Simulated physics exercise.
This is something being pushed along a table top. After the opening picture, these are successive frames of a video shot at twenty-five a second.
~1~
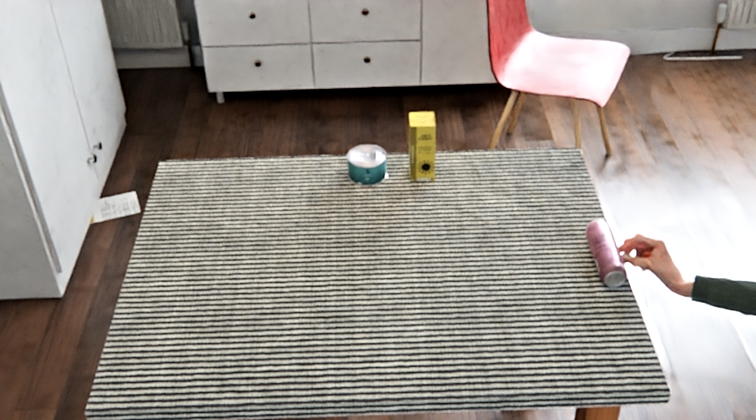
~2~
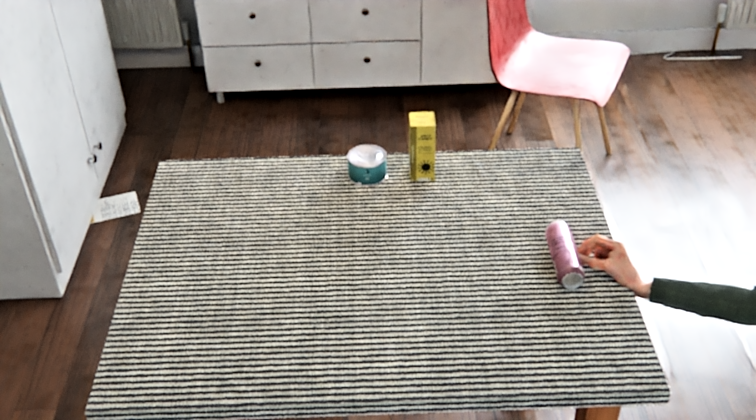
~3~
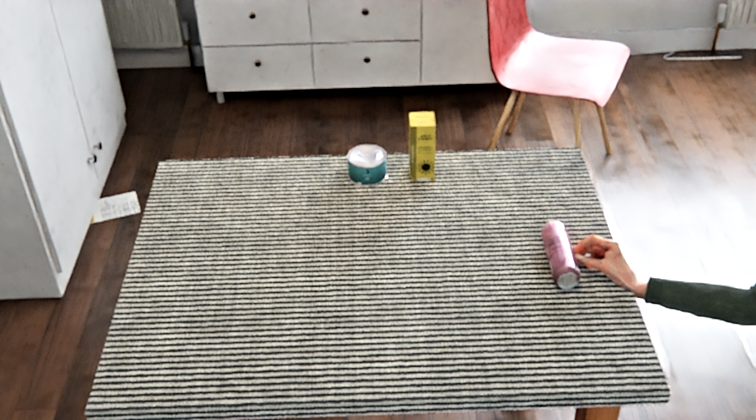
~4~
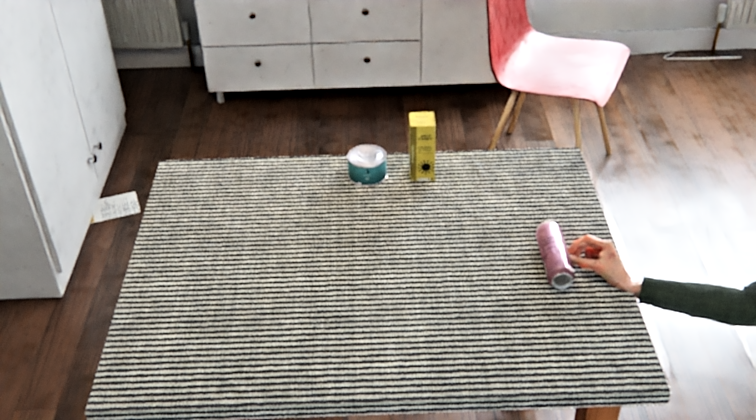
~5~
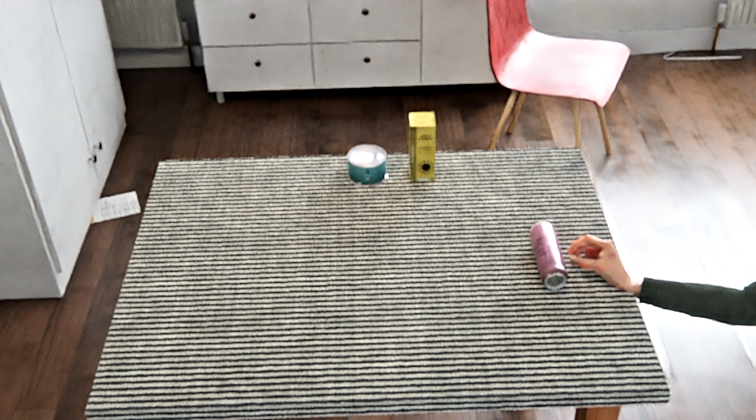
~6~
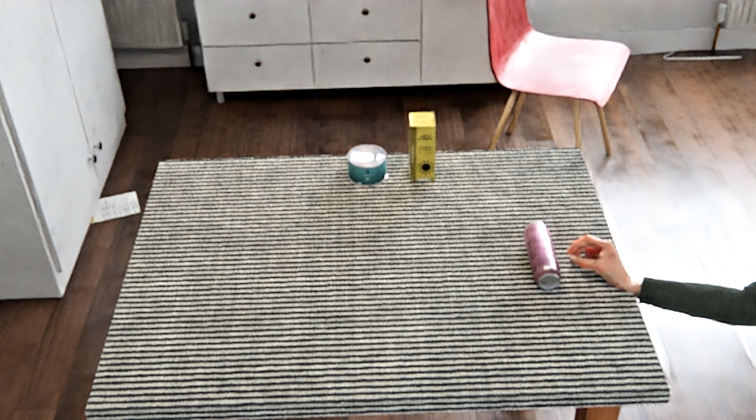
The clip shows a hand pushing a pink can lying on its side leftward across a striped table top, near a teal-and-white container and a yellow box; the can then rolls slightly farther left, away from the fingers.
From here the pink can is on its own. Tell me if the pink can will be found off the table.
The pink can is still on the table.
Then, 0.10 s later than the last frame, pink can moved about its own width near (528, 256).
Then, 0.30 s later than the last frame, pink can moved well along near (503, 256).
Then, 0.50 s later than the last frame, pink can moved well along near (484, 257).
Then, 0.80 s later than the last frame, pink can moved well along near (466, 258).
When it is over, moved from the start, pink can. End places, in pixels of the last picture, pink can near (461, 258).
